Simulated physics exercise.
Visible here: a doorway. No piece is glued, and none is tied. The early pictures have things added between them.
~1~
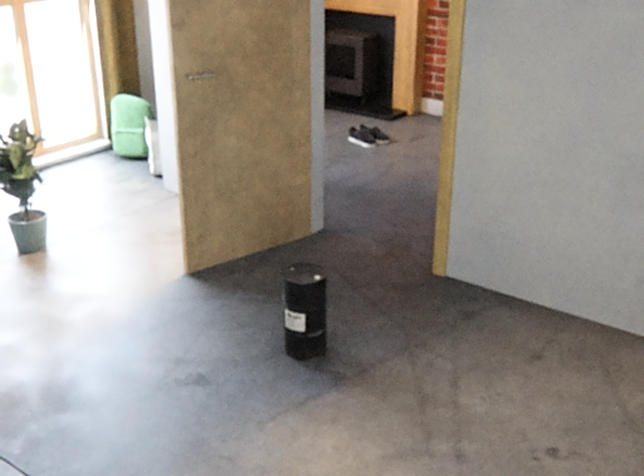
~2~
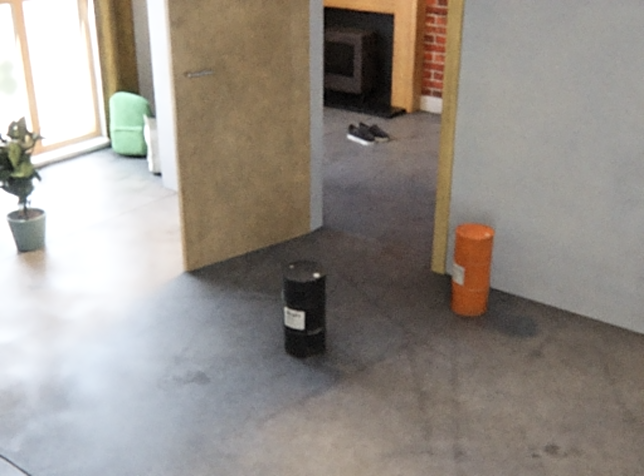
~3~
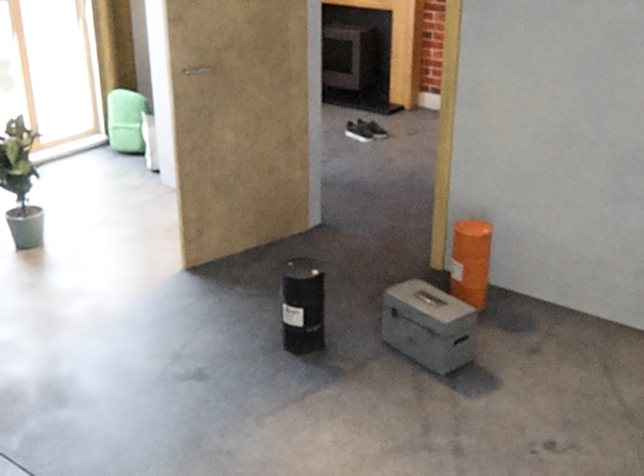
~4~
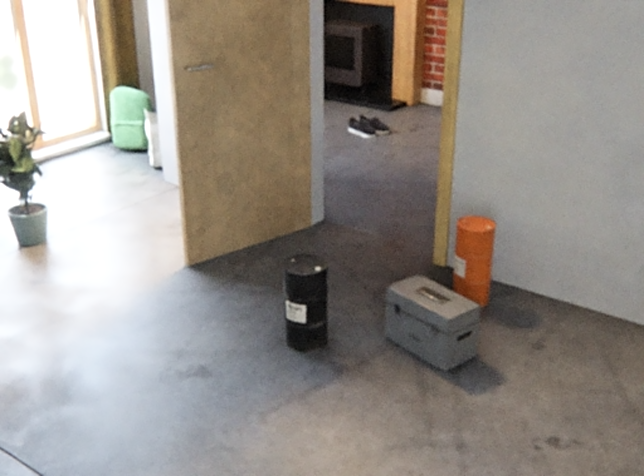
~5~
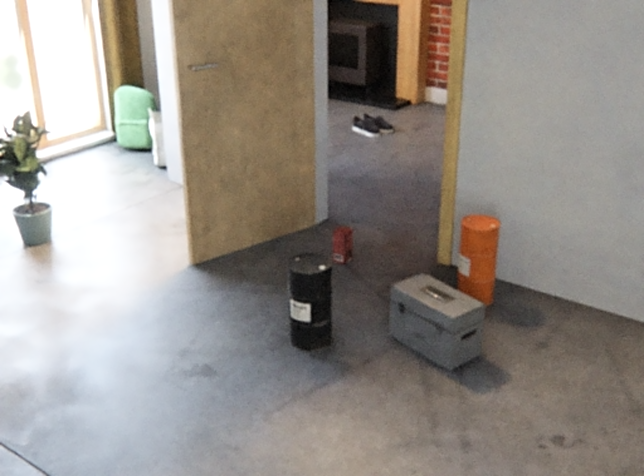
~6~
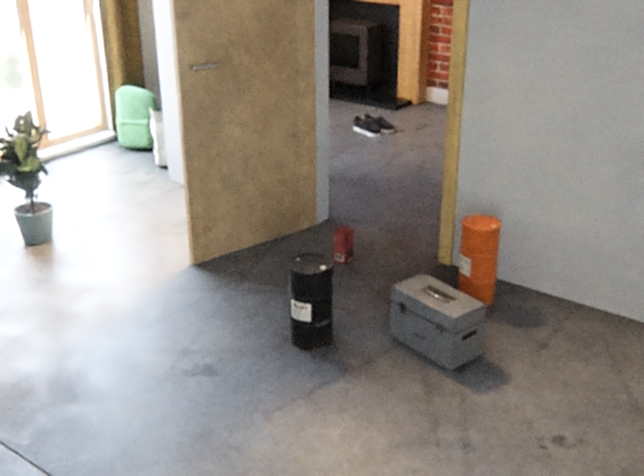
Wide-open door standing still beside a black canister as an orange canister, grey toolbox and small red carton appear in turn.
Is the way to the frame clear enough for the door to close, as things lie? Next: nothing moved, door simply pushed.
Yes - the door meets the frame.
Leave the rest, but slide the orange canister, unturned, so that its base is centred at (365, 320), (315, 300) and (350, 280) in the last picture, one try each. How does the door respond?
Try 1: It makes it to the frame; try 2: It makes it to the frame; try 3: It is held up.
Then, 1.10 s later than the last frame, door at 45°.
Then, 1.50 s later than the last frame, door at 10°; red carton moved well along near (391, 237).
When it is over, door at 0°; moved from the start, red carton; the other 3 as before. End places, in pixels of the last picture, red carton near (417, 226).
